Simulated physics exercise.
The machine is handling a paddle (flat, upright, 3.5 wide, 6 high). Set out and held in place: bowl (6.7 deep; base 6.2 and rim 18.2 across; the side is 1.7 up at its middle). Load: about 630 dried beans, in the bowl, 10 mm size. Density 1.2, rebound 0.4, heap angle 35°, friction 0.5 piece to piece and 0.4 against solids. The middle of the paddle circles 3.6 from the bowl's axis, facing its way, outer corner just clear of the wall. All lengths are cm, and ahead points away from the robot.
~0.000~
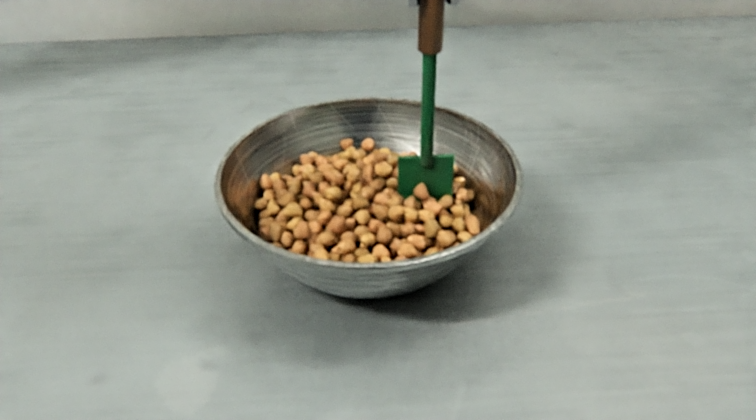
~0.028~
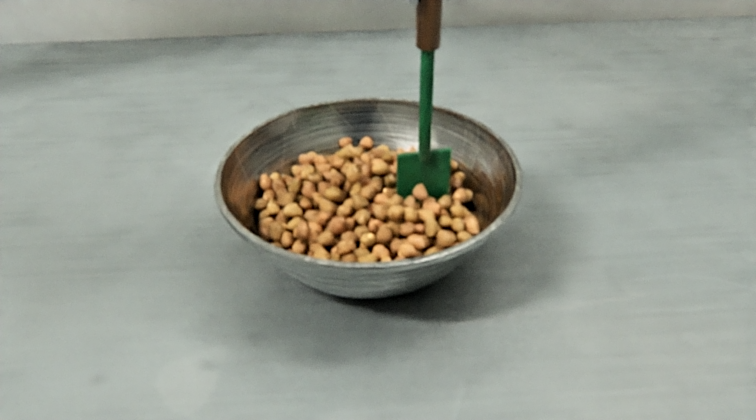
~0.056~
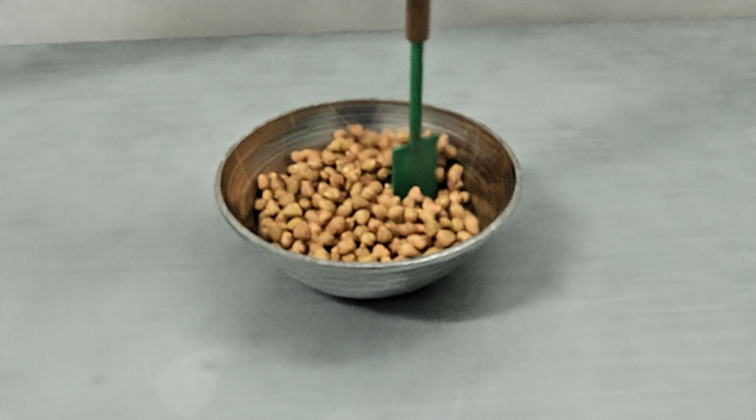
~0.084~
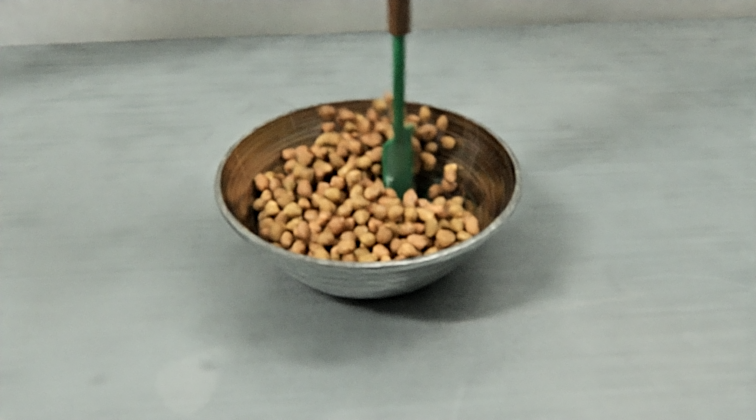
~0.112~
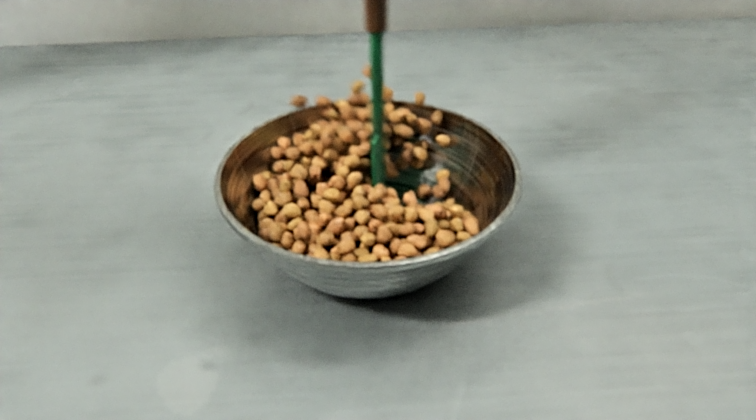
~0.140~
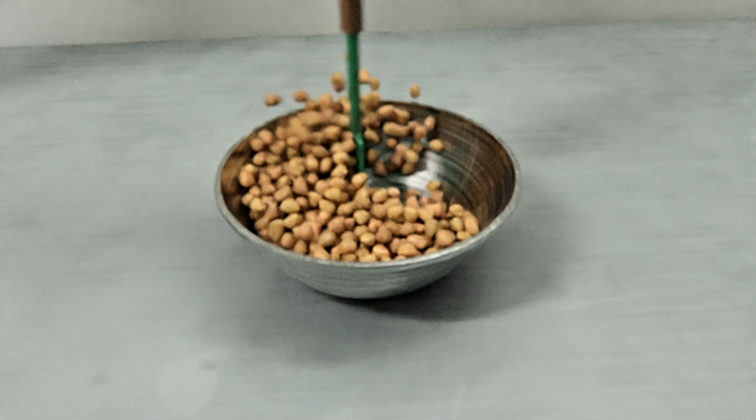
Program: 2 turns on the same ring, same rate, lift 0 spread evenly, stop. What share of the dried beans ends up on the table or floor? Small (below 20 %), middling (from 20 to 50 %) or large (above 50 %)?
Answer: Middling; from 20 to 50 % of the dried beans finish on the table or floor.
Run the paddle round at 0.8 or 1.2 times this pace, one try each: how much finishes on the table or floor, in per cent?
About 20 and 35 per cent.
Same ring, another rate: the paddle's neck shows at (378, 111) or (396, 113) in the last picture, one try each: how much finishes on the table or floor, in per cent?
Some 20 and 15 per cent.
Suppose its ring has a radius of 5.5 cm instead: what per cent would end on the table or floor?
In that case some 30 per cent.
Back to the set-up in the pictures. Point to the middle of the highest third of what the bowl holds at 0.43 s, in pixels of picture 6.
Around (457, 178).
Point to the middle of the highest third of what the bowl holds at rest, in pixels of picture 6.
At about (429, 176).
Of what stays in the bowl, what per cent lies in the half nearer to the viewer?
Some 40 per cent.
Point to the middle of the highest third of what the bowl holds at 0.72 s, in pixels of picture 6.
Near (315, 236).
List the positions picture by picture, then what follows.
In the first frame, paddle neck at (427, 135), 0° round; upper third of the load around (364, 199), from x 265 to 470, top at y 145; 631 in the bowl.
In the second frame, paddle neck at (425, 131), 8° round; upper third of the load around (365, 195), from x 265 to 470, top at y 145.
In the third frame, paddle neck at (416, 121), 30° round; upper third of the load around (363, 185), from x 260 to 470, top at y 130.
In the fourth frame, paddle neck at (399, 114), 53° round; upper third of the load around (359, 169), from x 260 to 470, top at y 100.
In the fifth frame, paddle neck at (378, 110), 76° round; upper third of the load around (348, 160), from x 260 to 470, top at y 70.
In the sixth frame, paddle neck at (355, 111), 99° round; upper third of the load around (327, 155), from x 245 to 470, top at y 55; 626 in the bowl, 5 in flight or on the tool.
After 0.43 s, 341° round, highest piece 9 above the table; 537 in the bowl, 75 on the table or floor, 19 in flight or on the tool.
After 0.72 s, 223° round, highest piece 9 above the table; 462 in the bowl, 149 on the table or floor, 20 in flight or on the tool.
After 1.07 s, 0° round, highest piece 7 above the table; 432 in the bowl, 199 on the table or floor.
After 1.77 s, 0° round, highest piece 7 above the table; 432 in the bowl, 199 on the table or floor.
At rest, 432 in the bowl, 199 on the table or floor. That is 32 % on the table or floor.
